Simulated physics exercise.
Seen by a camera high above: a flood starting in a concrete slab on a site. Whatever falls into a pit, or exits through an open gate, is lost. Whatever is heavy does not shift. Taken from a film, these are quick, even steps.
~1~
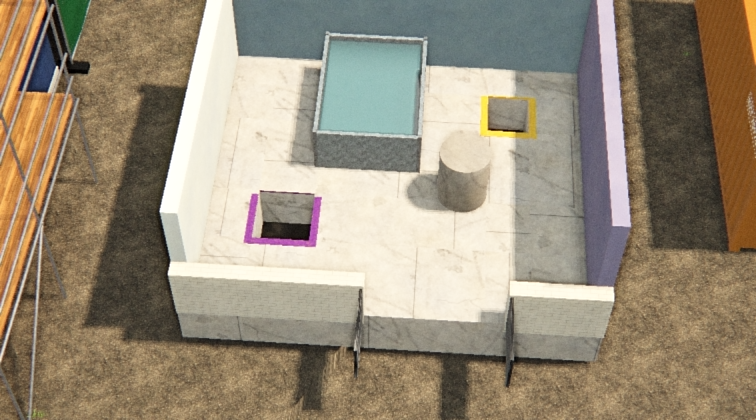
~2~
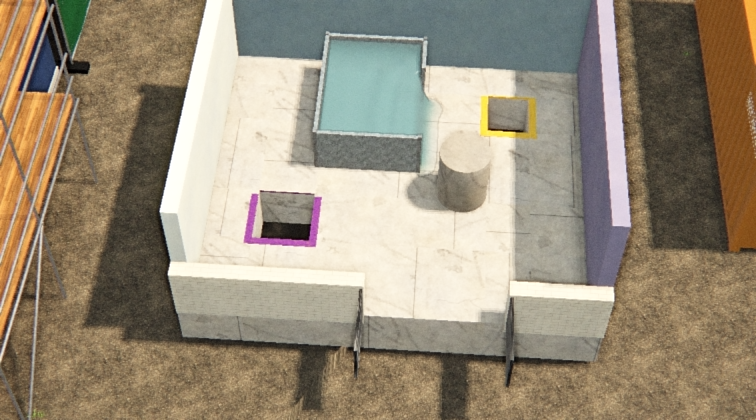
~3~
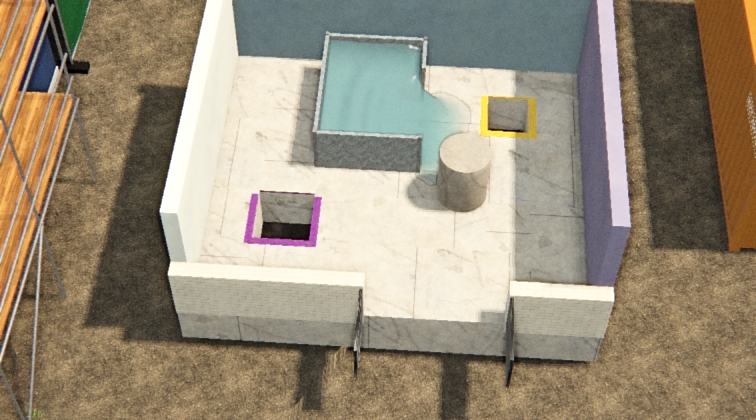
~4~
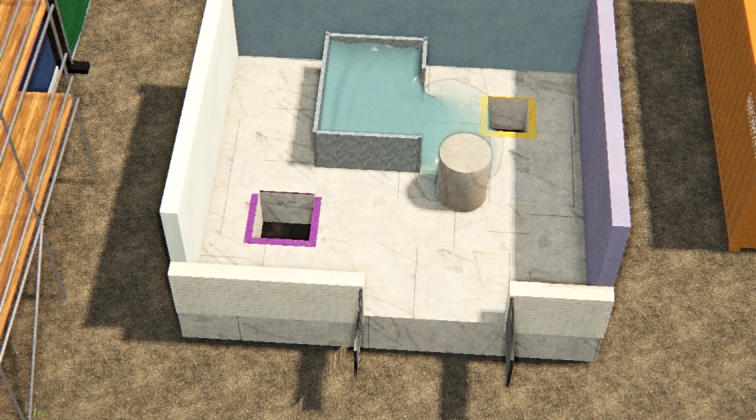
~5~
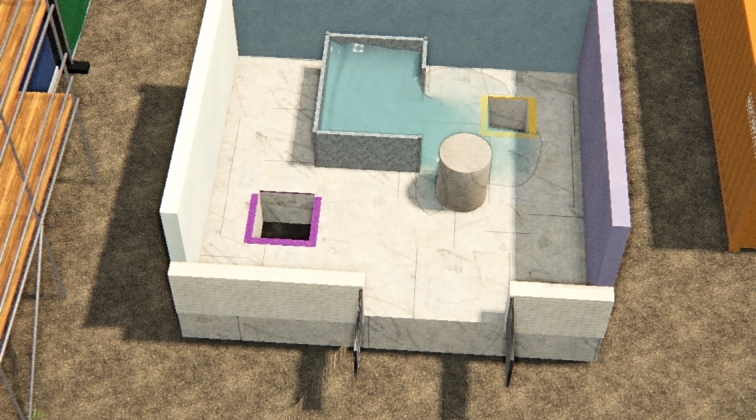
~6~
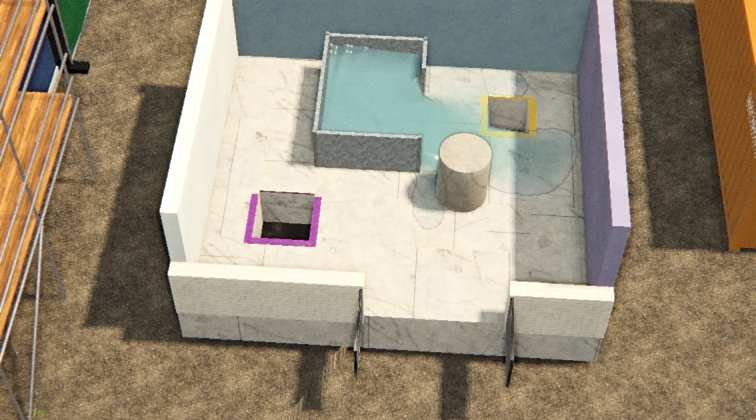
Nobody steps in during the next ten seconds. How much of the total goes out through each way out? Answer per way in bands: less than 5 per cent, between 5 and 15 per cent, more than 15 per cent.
Going out through each: The gate, between 5 and 15 per cent; the purple pit, between 5 and 15 per cent; the yellow pit, more than 15 per cent.
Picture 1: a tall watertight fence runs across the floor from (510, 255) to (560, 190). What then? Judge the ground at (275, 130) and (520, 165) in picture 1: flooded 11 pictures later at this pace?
Spared, then swamped.
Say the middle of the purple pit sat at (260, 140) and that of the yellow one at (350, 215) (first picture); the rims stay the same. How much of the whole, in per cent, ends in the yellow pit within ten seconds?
Share for yellow: 10 in a hundred.
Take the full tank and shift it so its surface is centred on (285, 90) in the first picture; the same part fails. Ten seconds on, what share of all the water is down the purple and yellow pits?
Approximate tally in per cent: Purple pit 0, yellow pit 35.
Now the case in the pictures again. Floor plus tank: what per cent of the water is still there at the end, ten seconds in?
Estimate: 44 %.
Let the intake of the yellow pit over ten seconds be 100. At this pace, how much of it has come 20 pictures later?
Approximately 70 per cent.
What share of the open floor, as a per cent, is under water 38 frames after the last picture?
Around 75 percent of it.
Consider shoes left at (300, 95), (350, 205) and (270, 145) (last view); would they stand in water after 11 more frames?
Well, in turn they'd be dry underfoot, wet underfoot and dry underfoot.
A moment on, water covers 30 % of the floor; the gate 0 %, the purple pit 0 %, the yellow pit 10 %.
Next, water covers 45 % of the floor; the gate 0 %, the purple pit 0 %, the yellow pit 18 %.
Then, water covers 55 % of the floor; the gate 2 %, the purple pit 1 %, the yellow pit 27 %.
Later, water covers 75 % of the floor; the gate 6 %, the purple pit 2 %, the yellow pit 34 %.
In the end, water covers 90 % of the floor; the gate 10 %, the purple pit 7 %, the yellow pit 39 %.
